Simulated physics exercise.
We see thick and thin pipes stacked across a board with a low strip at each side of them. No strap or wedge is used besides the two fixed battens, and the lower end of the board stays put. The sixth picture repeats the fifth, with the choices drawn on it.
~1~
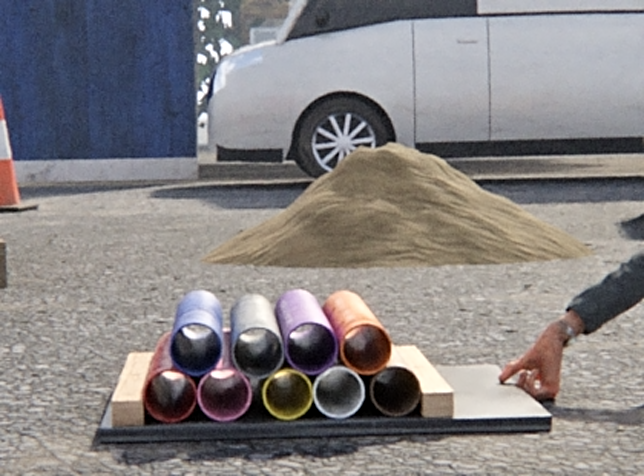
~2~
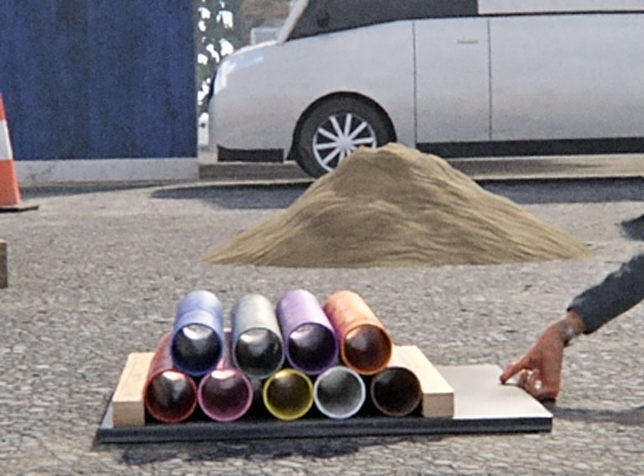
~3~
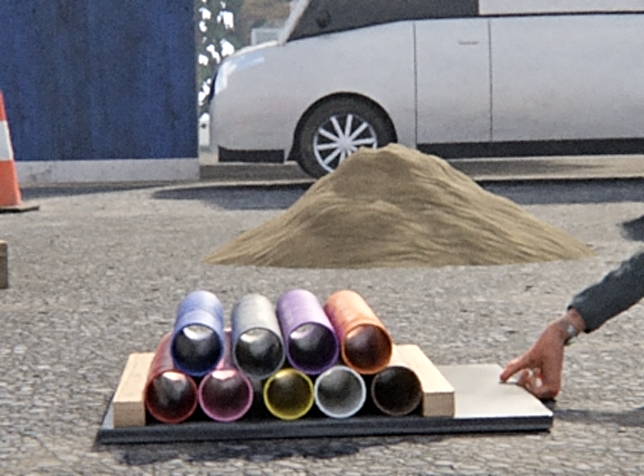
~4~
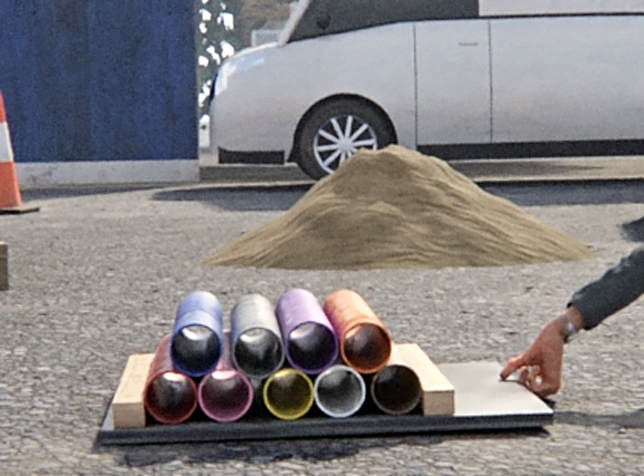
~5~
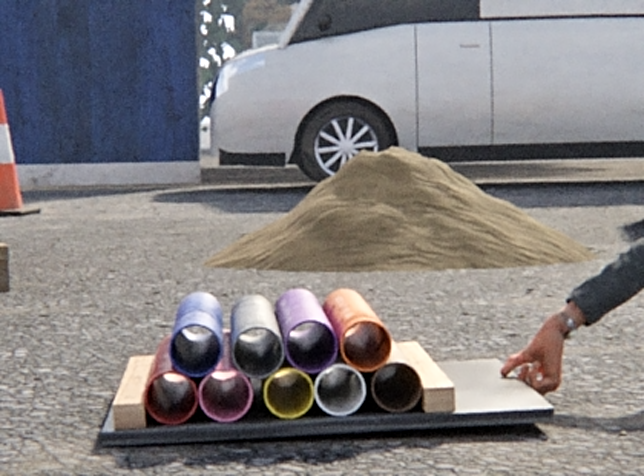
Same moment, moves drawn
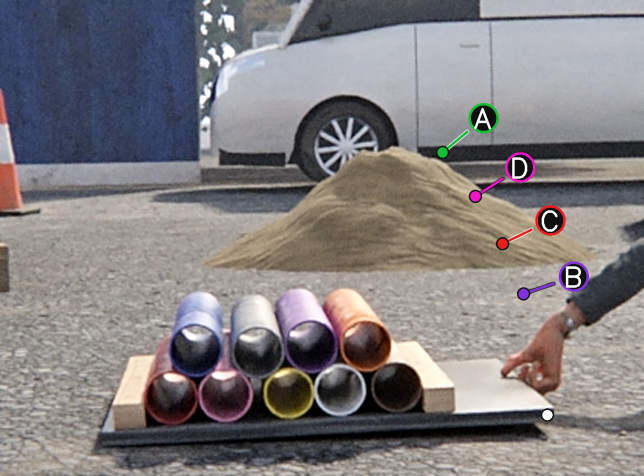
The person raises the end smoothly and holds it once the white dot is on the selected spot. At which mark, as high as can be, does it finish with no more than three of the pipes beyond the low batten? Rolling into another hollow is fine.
No higher than C.
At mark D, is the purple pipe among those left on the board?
No.
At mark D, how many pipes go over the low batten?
With D, four.
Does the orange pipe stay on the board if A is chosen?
No.
On the marked copy, A at (442, 152); B at (524, 294); C at (502, 244); D at (476, 197); the white dot at (548, 415).
Taking C. A third of the way, board at 16°.
Two thirds of the way, board at 25°.
When it is over, board at 25°, two over the low batten (blue, grey).
As for the rest, A four over the low batten (blue, orange, grey, purple); B none over the low batten; D four over the low batten (blue, orange, grey, purple).
